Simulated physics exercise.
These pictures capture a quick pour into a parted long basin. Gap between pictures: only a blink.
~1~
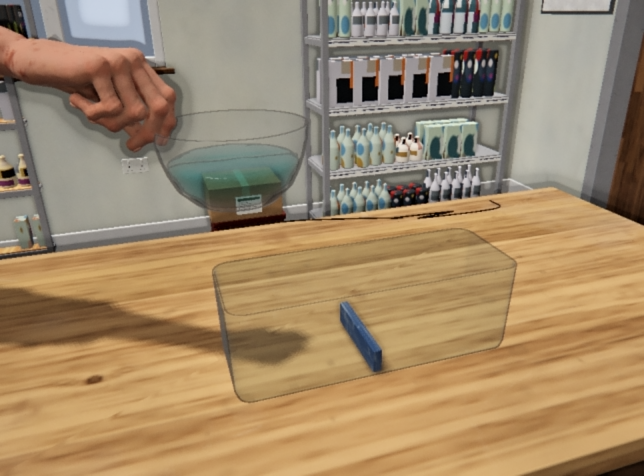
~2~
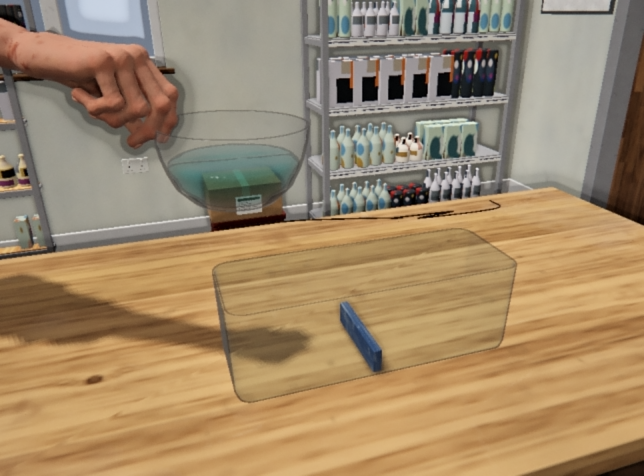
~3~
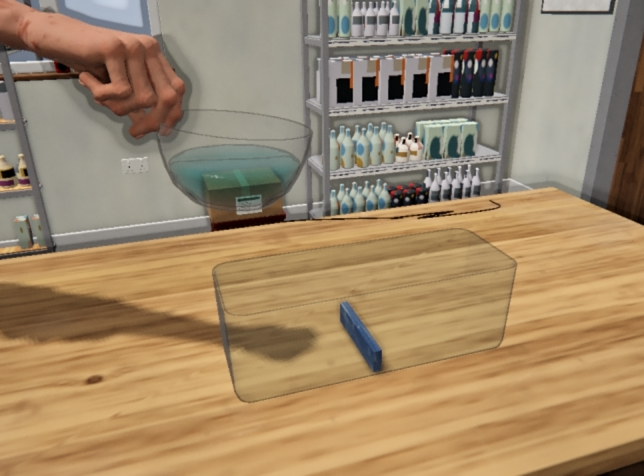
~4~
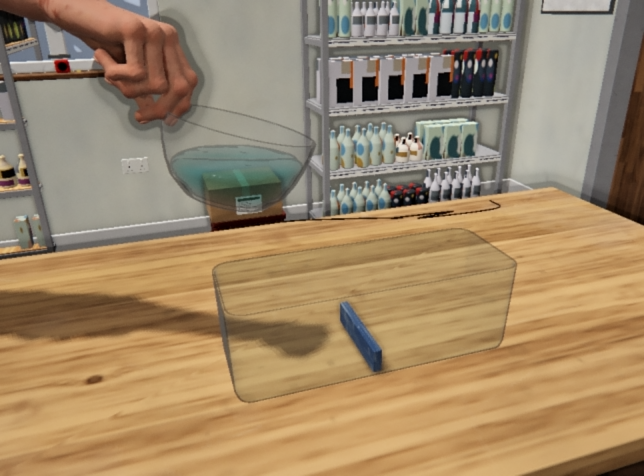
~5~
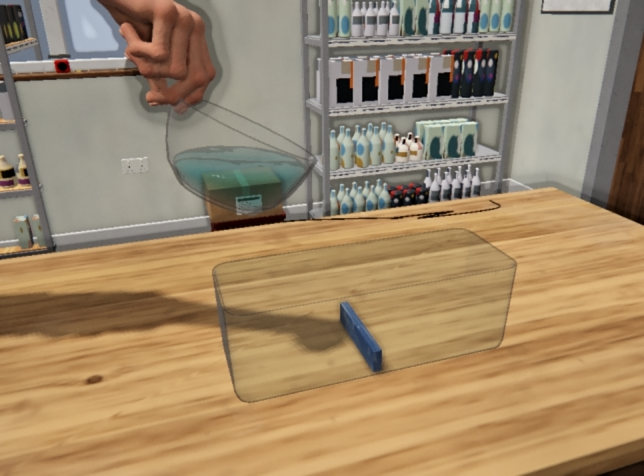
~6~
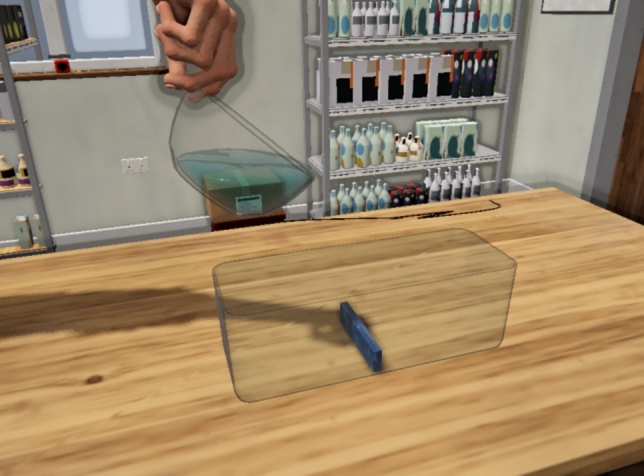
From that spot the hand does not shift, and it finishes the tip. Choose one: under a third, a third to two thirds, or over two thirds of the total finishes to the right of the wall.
Under a third finishes to the right of the wall.
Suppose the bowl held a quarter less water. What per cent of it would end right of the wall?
It works out near 15 percent.
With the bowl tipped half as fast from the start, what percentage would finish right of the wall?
Roughly 25 in a hundred.
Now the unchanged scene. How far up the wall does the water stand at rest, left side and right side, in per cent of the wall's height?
50 per cent left, 20 per cent right.
A moment on, the bowl is tipped right over and 11 per cent is still to pour, 46 is left of the wall and 3 right of it.
Next, the bowl is tipped right over and 0 per cent is still to pour, 80 is left of the wall and 13 right of it.
Then the bowl is tipped right over and 0 per cent is still to pour, 69 is left of the wall and 22 right of it.
Later the bowl is tipped right over and 0 per cent is still to pour, 68 is left of the wall and 24 right of it.
In the end 68 per cent lies left of the wall, 24 right of it and 8 outside.
